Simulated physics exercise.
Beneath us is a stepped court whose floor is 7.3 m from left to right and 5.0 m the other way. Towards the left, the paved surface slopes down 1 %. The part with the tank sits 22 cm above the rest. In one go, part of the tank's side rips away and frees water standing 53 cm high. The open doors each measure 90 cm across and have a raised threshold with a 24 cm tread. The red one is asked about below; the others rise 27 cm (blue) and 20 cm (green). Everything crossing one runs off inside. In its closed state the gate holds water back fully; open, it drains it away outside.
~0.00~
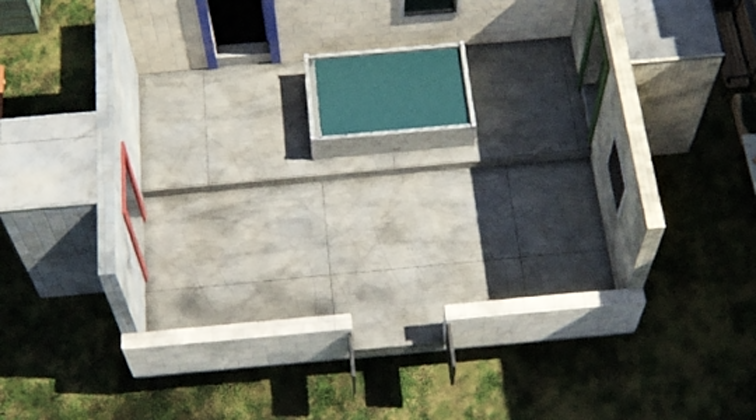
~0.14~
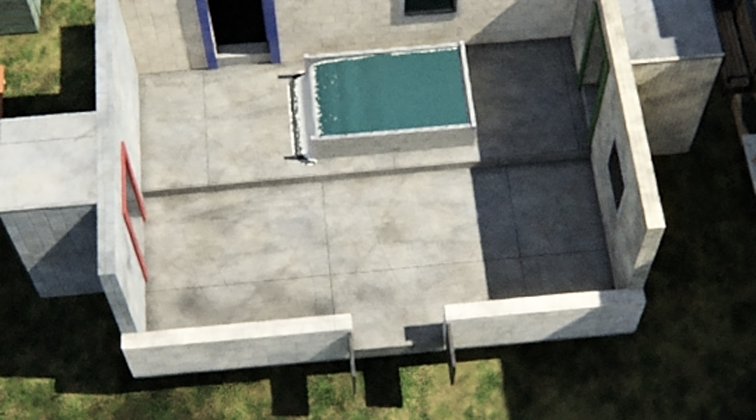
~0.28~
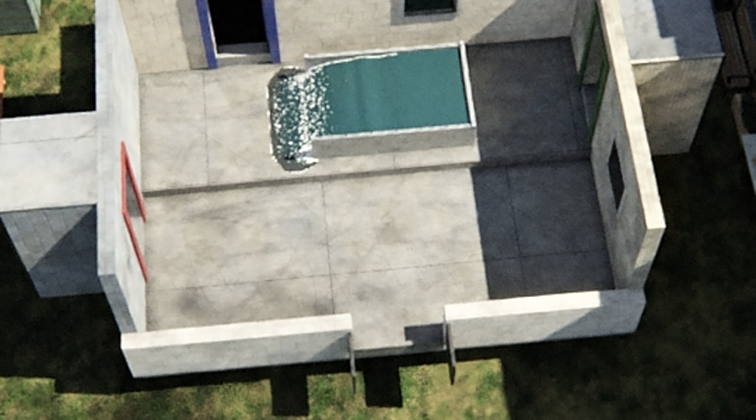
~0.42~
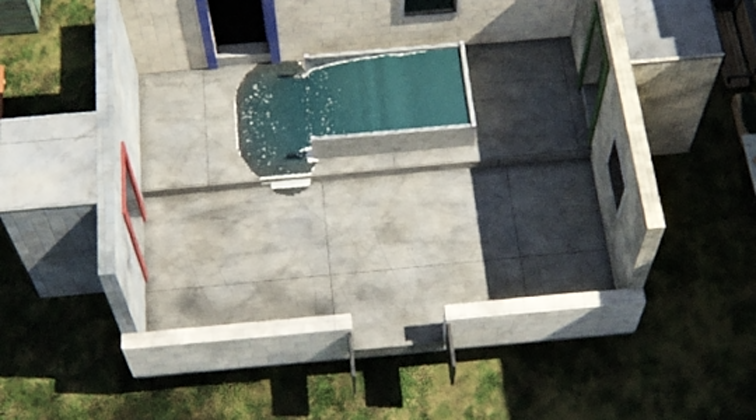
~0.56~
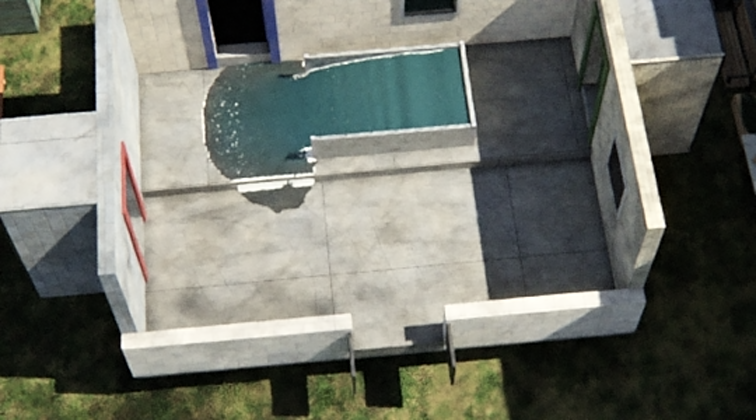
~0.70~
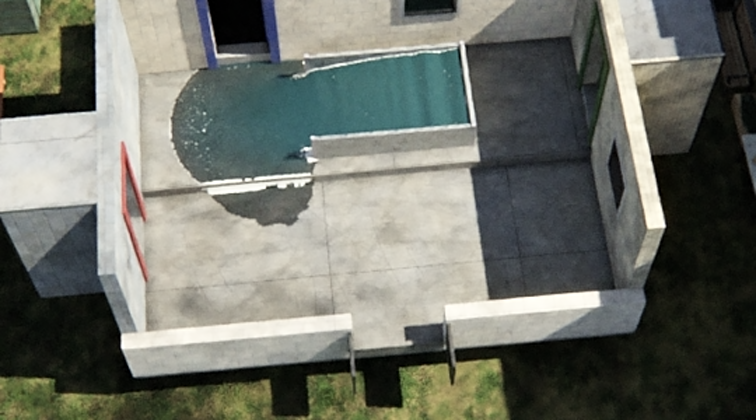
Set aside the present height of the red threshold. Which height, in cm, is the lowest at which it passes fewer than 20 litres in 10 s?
Close to 13.5 cm.
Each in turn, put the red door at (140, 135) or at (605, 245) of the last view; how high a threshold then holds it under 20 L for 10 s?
About 25 cm for the first and 5.5 cm for the second.
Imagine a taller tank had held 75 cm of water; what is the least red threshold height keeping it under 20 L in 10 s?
Roughly 20 cm high.
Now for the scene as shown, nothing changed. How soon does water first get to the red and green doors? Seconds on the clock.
Red 1.6 s, green 9.0 s.
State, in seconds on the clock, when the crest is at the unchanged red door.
I'd say near 2.8 seconds.
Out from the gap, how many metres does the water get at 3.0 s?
Close to 4.8 metres, I'd say.
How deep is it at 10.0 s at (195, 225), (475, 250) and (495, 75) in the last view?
Depth: About 10, 3, 1 cm.
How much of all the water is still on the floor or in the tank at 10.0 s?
Something near 96 out of a hundred parts.
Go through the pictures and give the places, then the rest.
In the first frame, the tank at (389, 93) is whole and still, 53 cm deep; the red door at (135, 218) is dry.
In the second frame, water pours out at (313, 112) and has run 0.3 m, to (301, 156); about 7 cm deep outside, 53 cm at the back.
In the third frame, the front is at (279, 158), 0.6 m from the gap at (313, 112); 1.0 m2 of floor is wet, 53 cm left at the back.
In the fourth frame, water pours out at (313, 113) and has run 1.2 m, to (245, 152); about 7 cm deep outside, 53 cm at the back.
In the fifth frame, the gap is at (313, 113), the front 1.7 m out at (211, 145); the back of the tank holds 53 cm.
In the sixth frame, water pours out at (313, 113) and has run 2.2 m, to (178, 142); about 5 cm deep outside, 51 cm at the back; 1.4 m in a straight line remain to the red door at (135, 218).
After 1.4 s water covers 25 % of the floor, deepest (35 cm) near (139, 89); it has not reached the red door.
After 3.0 s water covers 30 % of the floor, deepest (32 cm) near (148, 355); 19 cm at the red door, 0 litres in over its 20 cm threshold.
After 10.0 s water covers 90 % of the floor, deepest (12 cm) near (504, 206); 11 cm at the red door, 0 litres in over its 20 cm threshold.
At the red door as built, the water arrived by 1.6 s and peaked near 19 cm at 2.8 s.
Run again over the same 10 s with other heights there, 53 litres in over 10.5 cm, 11 litres over 15 cm. The limit of 20 litres is kept from about 13.5 cm up.
